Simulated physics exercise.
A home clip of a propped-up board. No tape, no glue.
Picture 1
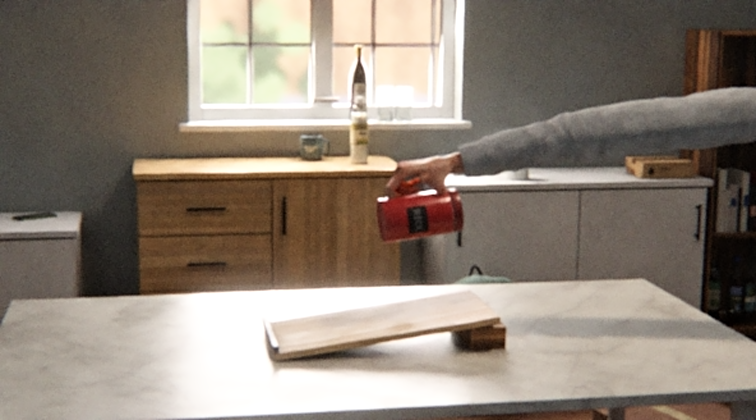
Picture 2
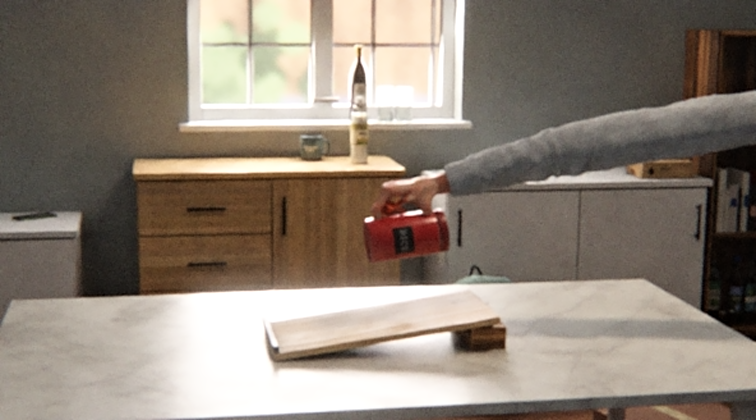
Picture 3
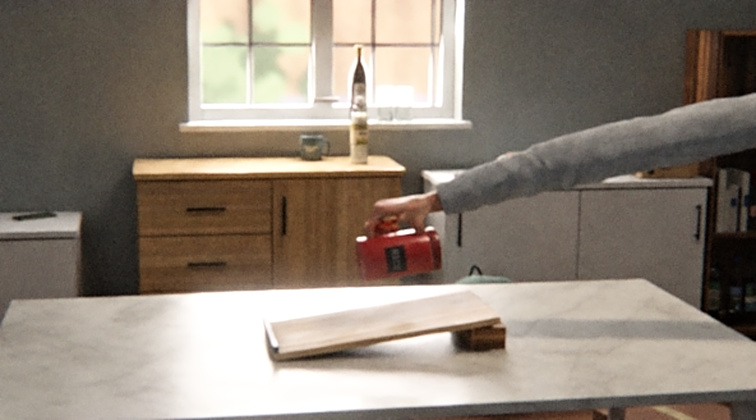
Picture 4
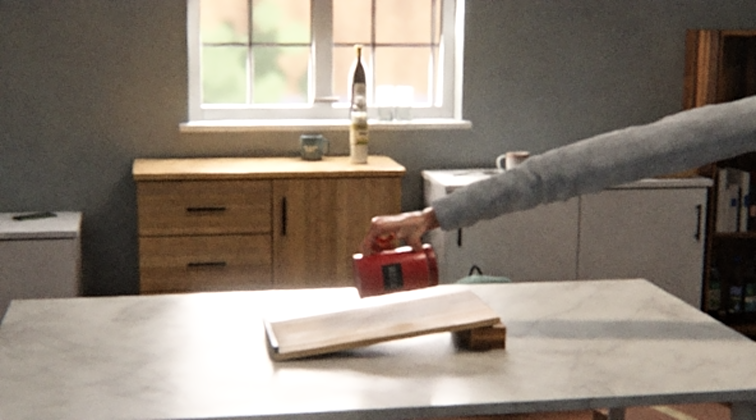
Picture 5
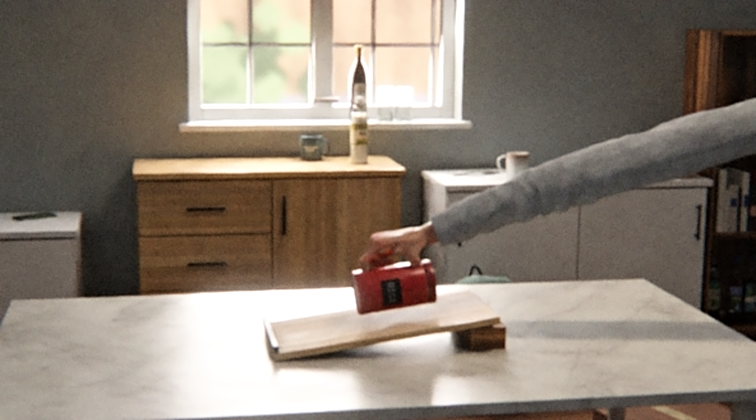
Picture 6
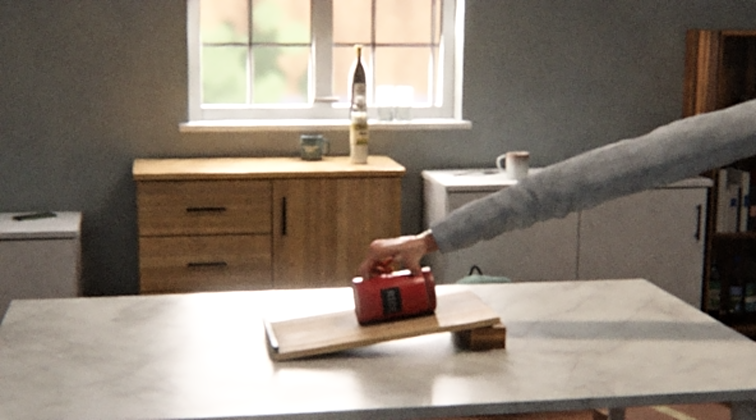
The footage shows a wooden board propped at one end on a small block on a pale table, as a hand reaching from the right lowers a red jar onto the sloping board and keeps hold of it.
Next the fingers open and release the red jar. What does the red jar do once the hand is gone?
As it turns out, it keeps its place.
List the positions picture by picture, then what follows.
In the first frame, coming down; red jar (420, 216).
In the second frame, coming down; red jar (406, 236).
In the third frame, coming down; red jar (398, 255).
In the fourth frame, coming down; red jar (395, 272).
In the fifth frame, coming down; red jar (394, 287).
In the sixth frame, in place under the hand; red jar (394, 296).
Then, 0.30 s later than the last frame, all is still.
Then, 0.70 s later than the last frame, red jar resting near (394, 296).
When it is over, it is as before. End places, in pixels of the last picture, red jar near (394, 296). The red jar remains at rest.
